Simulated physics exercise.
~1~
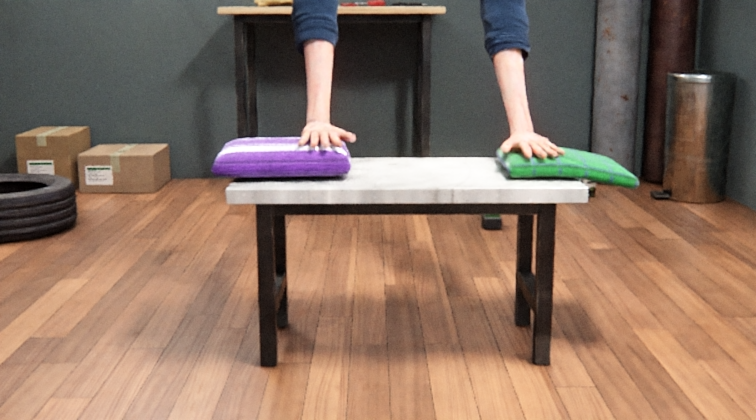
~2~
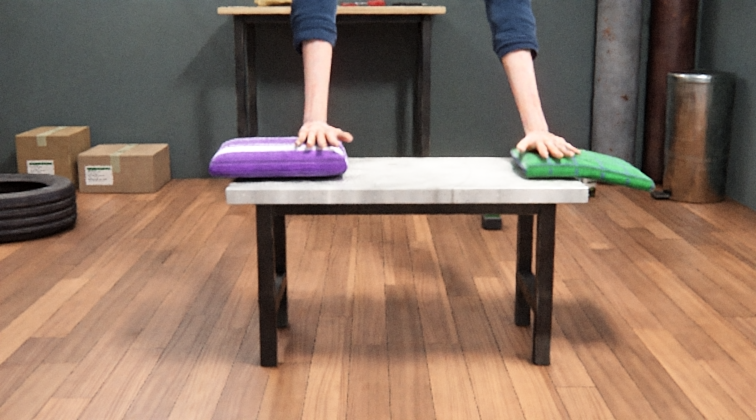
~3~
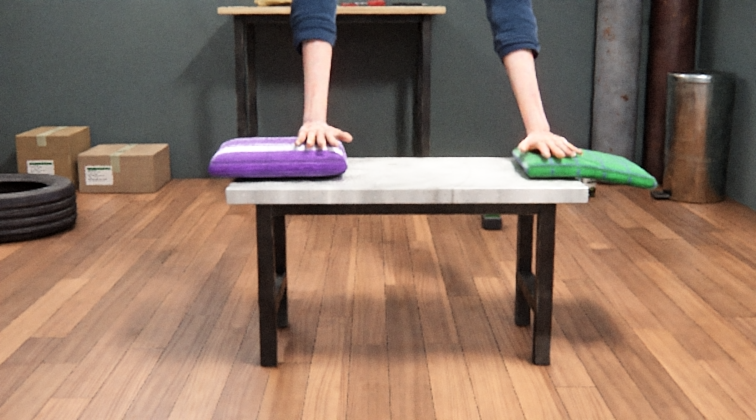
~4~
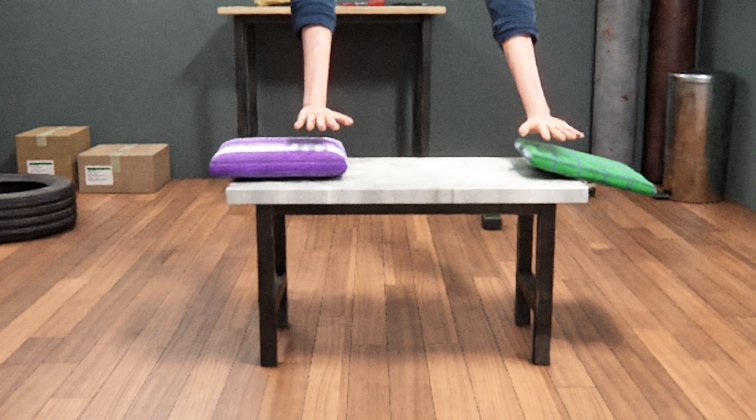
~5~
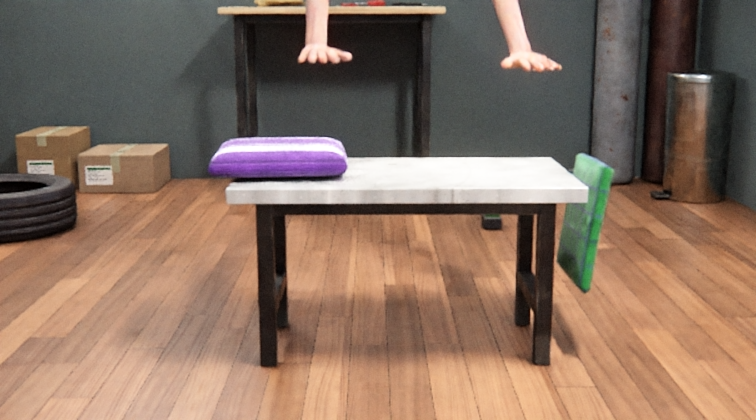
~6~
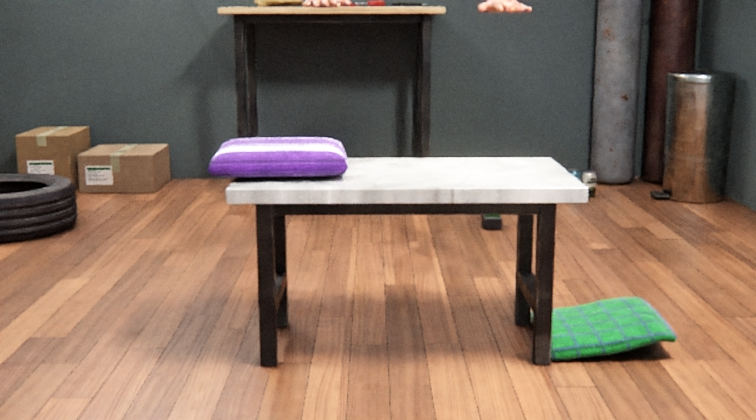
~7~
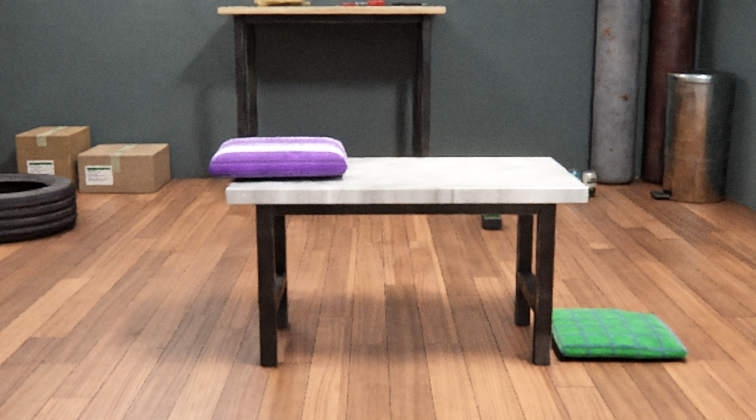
A green seat pad sits at the right end of a pale-topped bench with dark legs, seen from a fixed front view in a wood-floored room with boxes and a tire at the left. A purple striped cushion rests at the left end, and a person's hands press on both. The right hand shifts the green pad outward until it juts past the edge. Both hands then lift away, and the pad tips over the right end and drops. It lands by the bench leg and settles flat on the floor, while the purple cushion stays on top.
